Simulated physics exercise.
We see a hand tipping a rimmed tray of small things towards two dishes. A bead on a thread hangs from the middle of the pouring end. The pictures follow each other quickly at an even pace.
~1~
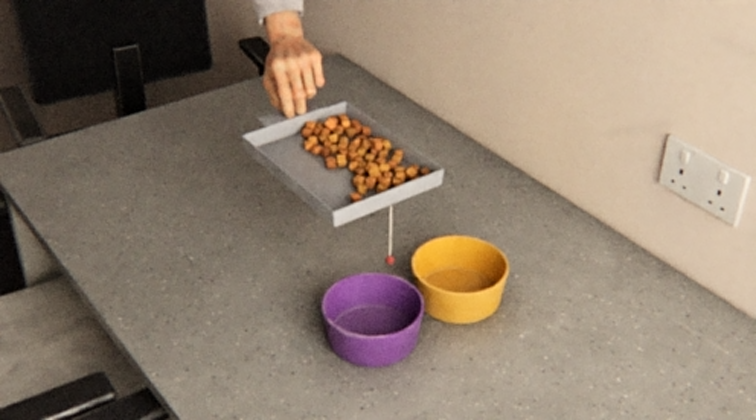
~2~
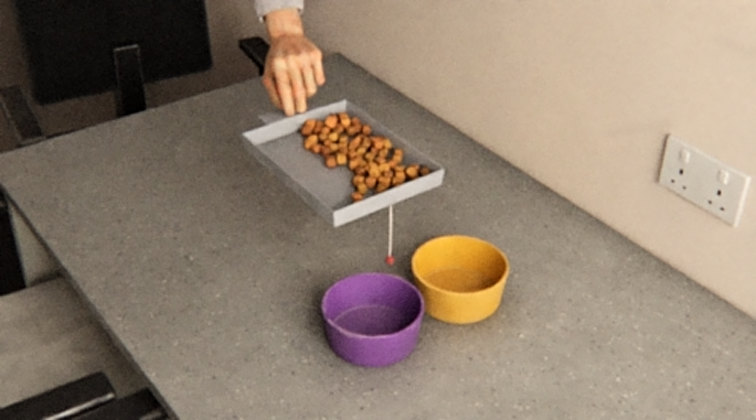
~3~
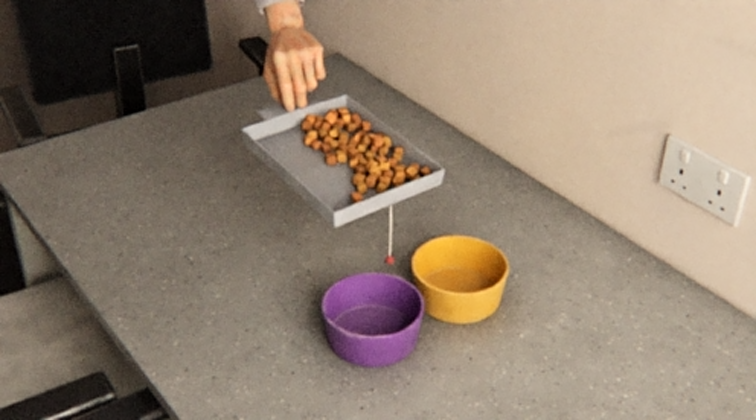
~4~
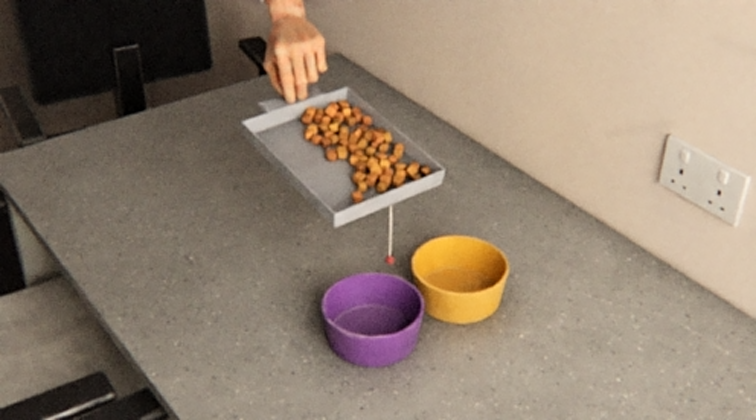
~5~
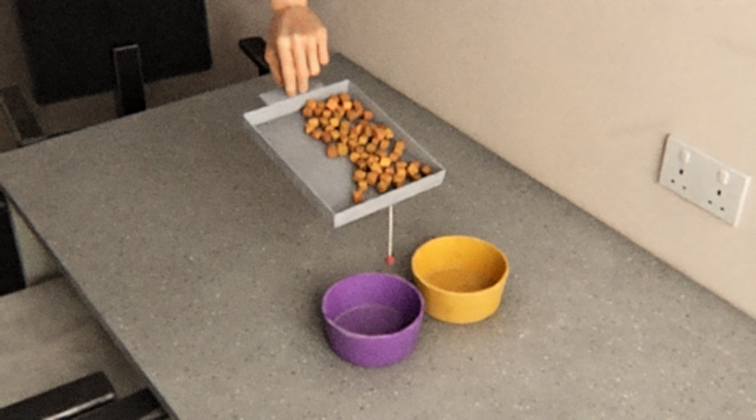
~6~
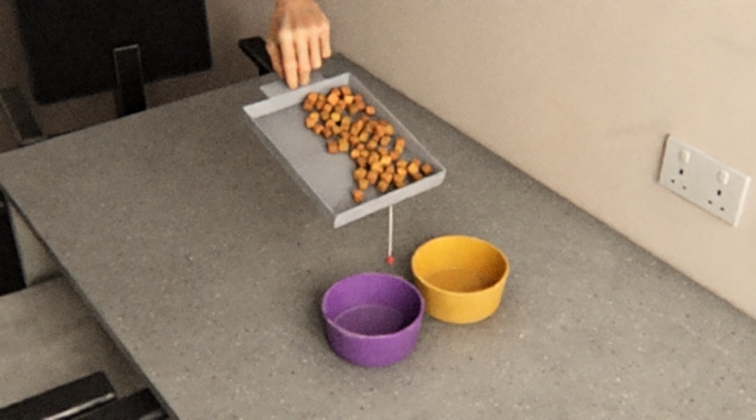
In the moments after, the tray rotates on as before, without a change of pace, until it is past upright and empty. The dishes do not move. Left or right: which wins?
The left-hand one ends fuller.
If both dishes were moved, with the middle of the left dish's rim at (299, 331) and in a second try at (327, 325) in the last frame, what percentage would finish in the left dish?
First some 0, then 10 per cent.
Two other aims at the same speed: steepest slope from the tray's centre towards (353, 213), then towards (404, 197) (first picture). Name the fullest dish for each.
The first try: The dish on the left. The second: The dish on the right.
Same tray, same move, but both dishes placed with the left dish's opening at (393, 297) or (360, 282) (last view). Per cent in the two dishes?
About 70 and 20 per cent.
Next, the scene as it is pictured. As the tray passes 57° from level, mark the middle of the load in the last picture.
Close to (393, 167).
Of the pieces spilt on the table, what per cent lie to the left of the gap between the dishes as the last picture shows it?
It comes to 20 per cent or so.
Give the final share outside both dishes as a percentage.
Some 40 per cent.
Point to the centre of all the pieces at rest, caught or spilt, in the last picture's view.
Close to (402, 337).
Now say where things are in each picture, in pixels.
In the first frame, corners of the pouring end (334, 211) and (442, 169), level; middle of the load (362, 152), brown sugar cubes; left dish (402, 344); right dish (490, 301); bead on its thread (390, 260).
In the second frame, corners of the pouring end (334, 211) and (442, 169), level; middle of the load (362, 152).
In the third frame, corners of the pouring end (335, 211) and (442, 169), tipped barely, level across its low end; middle of the load (362, 149).
In the fourth frame, corners of the pouring end (335, 212) and (443, 169), tipped a little, level across its low end; middle of the load (362, 145).
In the fifth frame, corners of the pouring end (336, 213) and (443, 170), tipped a little, level across its low end; middle of the load (363, 141).
In the sixth frame, corners of the pouring end (336, 214) and (444, 170), tipped a little, level across its low end; middle of the load (364, 137); left dish (402, 344); right dish (490, 301).
Just after the last frame, tray tipped steeply; every one on the tray.
A moment on, tray tipped right over; almost all on the tray; just a few in the right dish.
Further on, tray tipped past a quarter turn; roughly half in the left dish; roughly a quarter in the right dish; roughly a third outside both.
When it is over, tray tipped past a quarter turn; roughly half in the left dish; roughly a quarter in the right dish; roughly a third outside both.
